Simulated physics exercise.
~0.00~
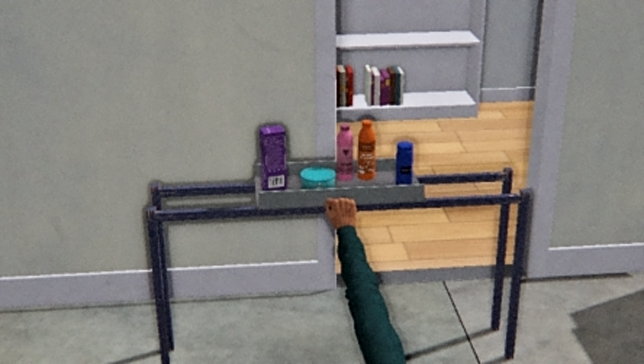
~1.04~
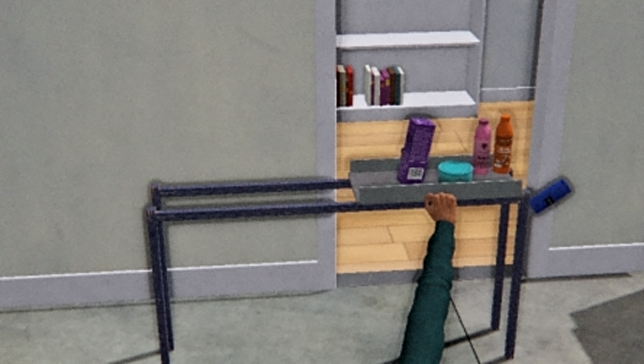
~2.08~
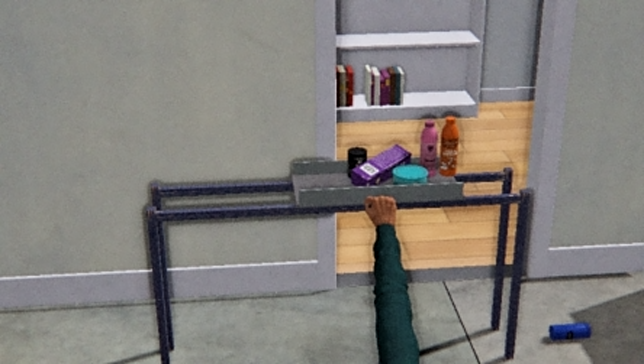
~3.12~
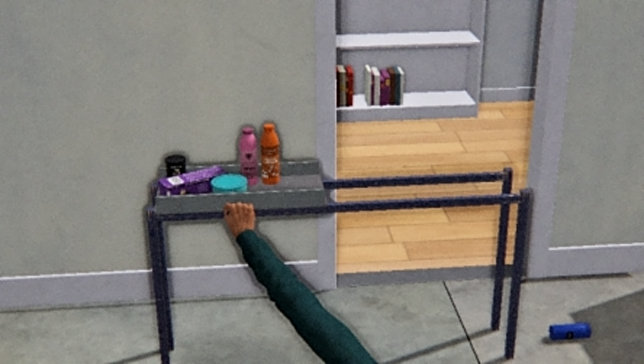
In the video, a hand slides a tray of bottles and containers right along a rail frame, and a blue jar tumbles off the end to the floor. The hand then moves the tray to the left end, the purple carton lying toppled while the bottles remain upright.
